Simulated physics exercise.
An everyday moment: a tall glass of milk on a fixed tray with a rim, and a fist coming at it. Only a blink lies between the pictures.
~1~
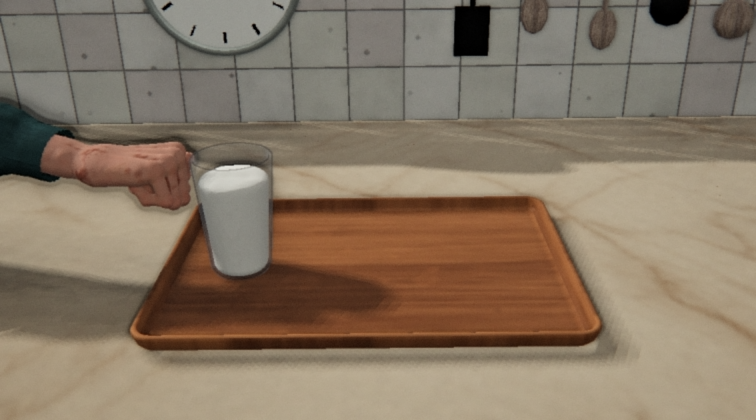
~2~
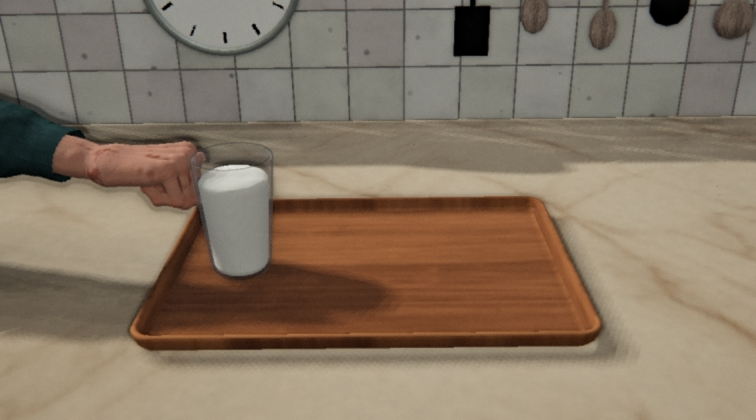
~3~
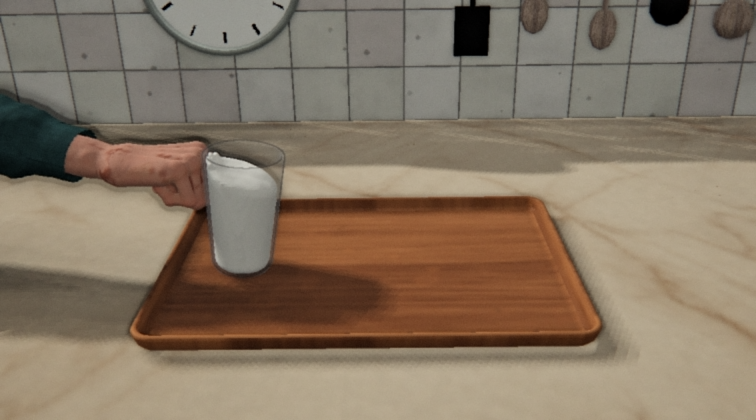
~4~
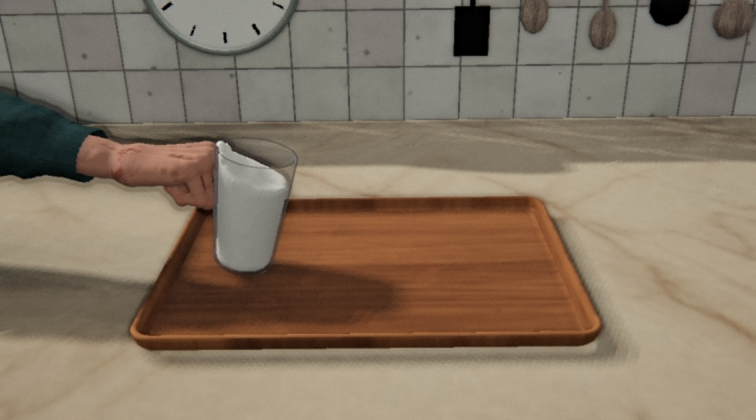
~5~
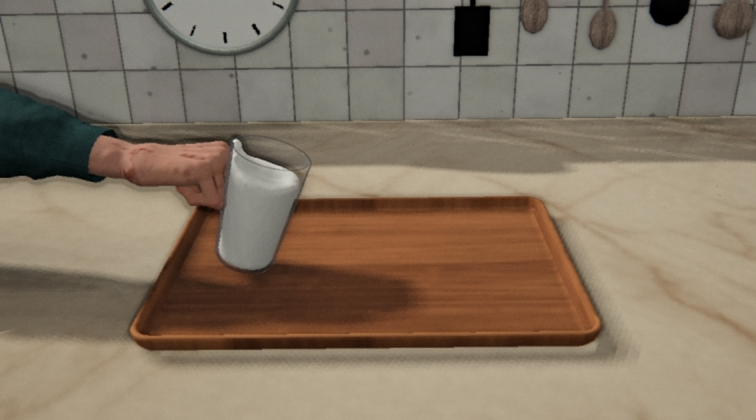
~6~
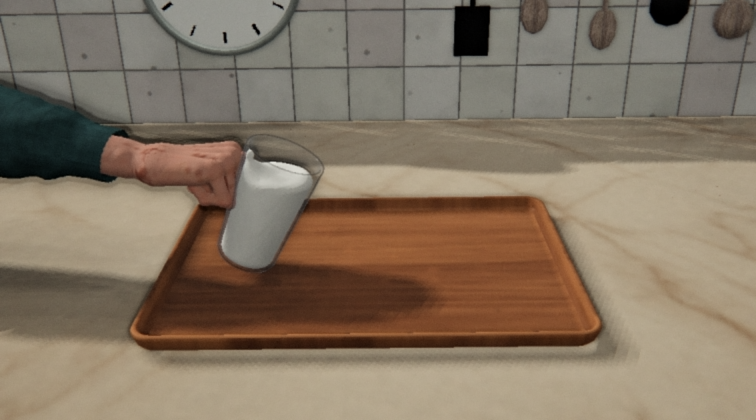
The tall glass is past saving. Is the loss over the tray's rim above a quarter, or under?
In the end a quarter and more lands beyond the tray.
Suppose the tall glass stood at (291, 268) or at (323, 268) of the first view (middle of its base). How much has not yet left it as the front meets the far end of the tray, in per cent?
First some 60, then 70 per cent.
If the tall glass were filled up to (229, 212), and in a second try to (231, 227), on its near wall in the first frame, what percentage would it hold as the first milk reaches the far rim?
The first gives 50 %, the second 45 %.
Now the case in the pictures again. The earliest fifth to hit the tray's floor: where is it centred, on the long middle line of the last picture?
Close to (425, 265).
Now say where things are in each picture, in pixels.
In the first picture, it leans 0°; its right rim is at (270, 158); the milk meets the walls at (200, 176) and (269, 175); the tray's far rim is at (565, 255); the tray is clear ahead.
In the second picture, it leans 0°; its right rim is at (270, 158); the milk meets the walls at (200, 176) and (269, 175).
In the third picture, it leans 6°; its right rim is at (283, 159); the milk meets the walls at (208, 155) and (272, 179).
In the fourth picture, it leans 12°; its right rim is at (295, 161); the milk meets the walls at (221, 145) and (289, 181).
In the fifth picture, it leans 18°; its right rim is at (309, 165); the milk meets the walls at (231, 166) and (300, 179).
In the sixth picture, it leans 24°; its right rim is at (322, 170); the milk meets the walls at (239, 181) and (313, 176).
A moment on, the tall glass is falling and 97 per cent is in the glass, 0 on the tray and 3 above or beyond its rim.
Next, the tall glass lies on its side and 70 per cent is in the glass, 13 on the tray and 17 above or beyond its rim.
Then the tall glass lies on its side and 38 per cent is in the glass, 48 on the tray and 14 above or beyond its rim.
Later the tall glass lies on its side and 20 per cent is in the glass, 39 on the tray and 42 above or beyond its rim.
In the end 61 per cent is held by tray and glass, 39 is off the tray.
